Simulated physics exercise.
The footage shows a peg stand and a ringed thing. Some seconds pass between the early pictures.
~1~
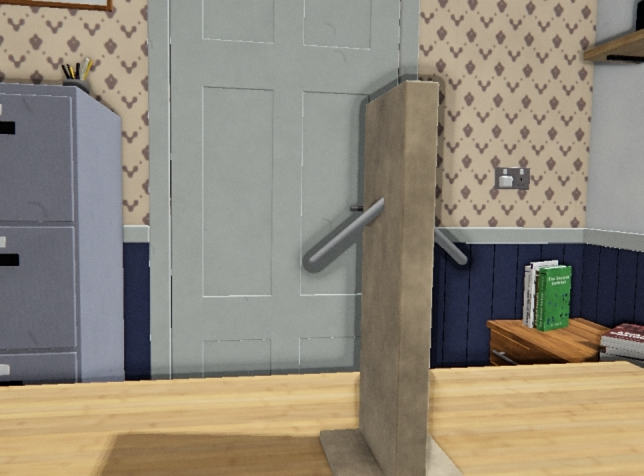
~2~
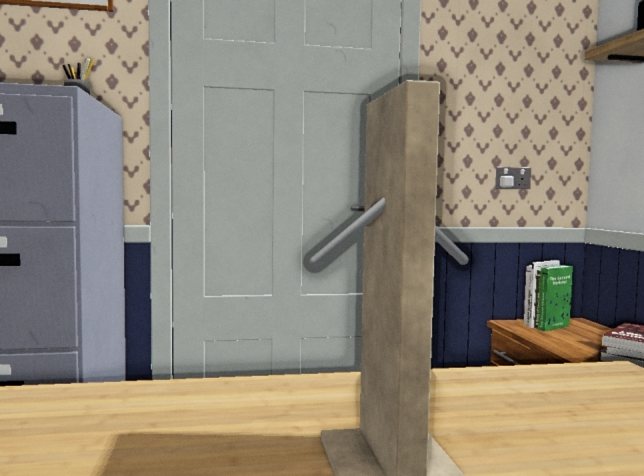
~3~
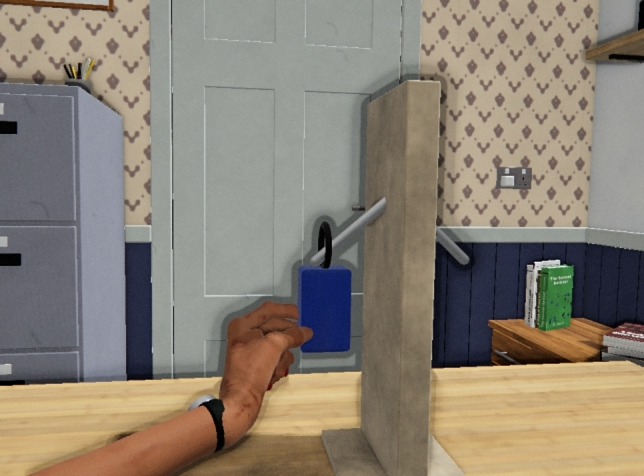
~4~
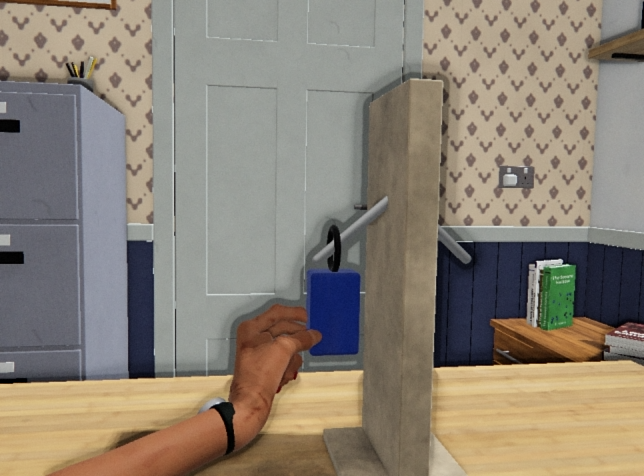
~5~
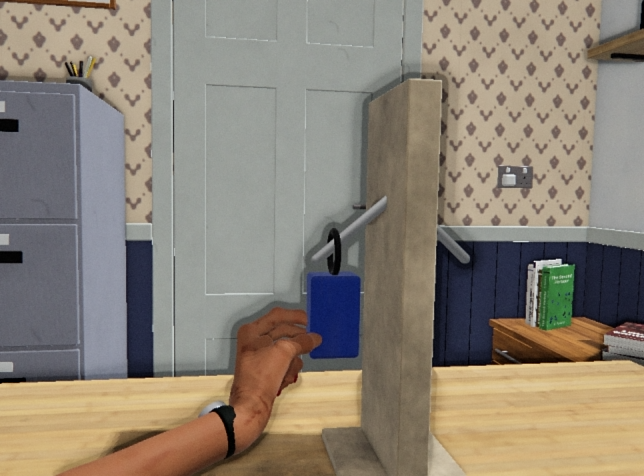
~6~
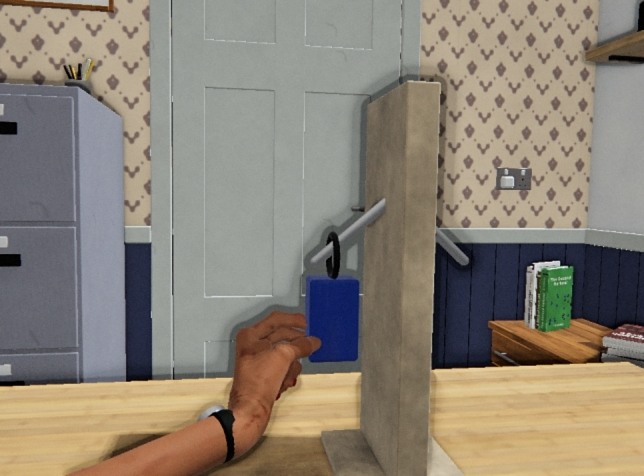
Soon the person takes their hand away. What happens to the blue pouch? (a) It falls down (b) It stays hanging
It falls down (a).
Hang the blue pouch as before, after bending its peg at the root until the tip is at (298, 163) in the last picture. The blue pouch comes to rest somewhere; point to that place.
Close to (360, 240).
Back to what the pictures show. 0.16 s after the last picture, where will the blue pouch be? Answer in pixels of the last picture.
Its middle will be near (316, 335).
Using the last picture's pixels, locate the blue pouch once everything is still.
It comes to rest at about (233, 458) in the last picture.
Then, 0.16 s after the last picture, blue pouch tipped 26° from how it was near (316, 335).
Then, 0.26 s after the last picture, blue pouch falling near (284, 421).
At rest, the blue pouch falls off, near (233, 458).
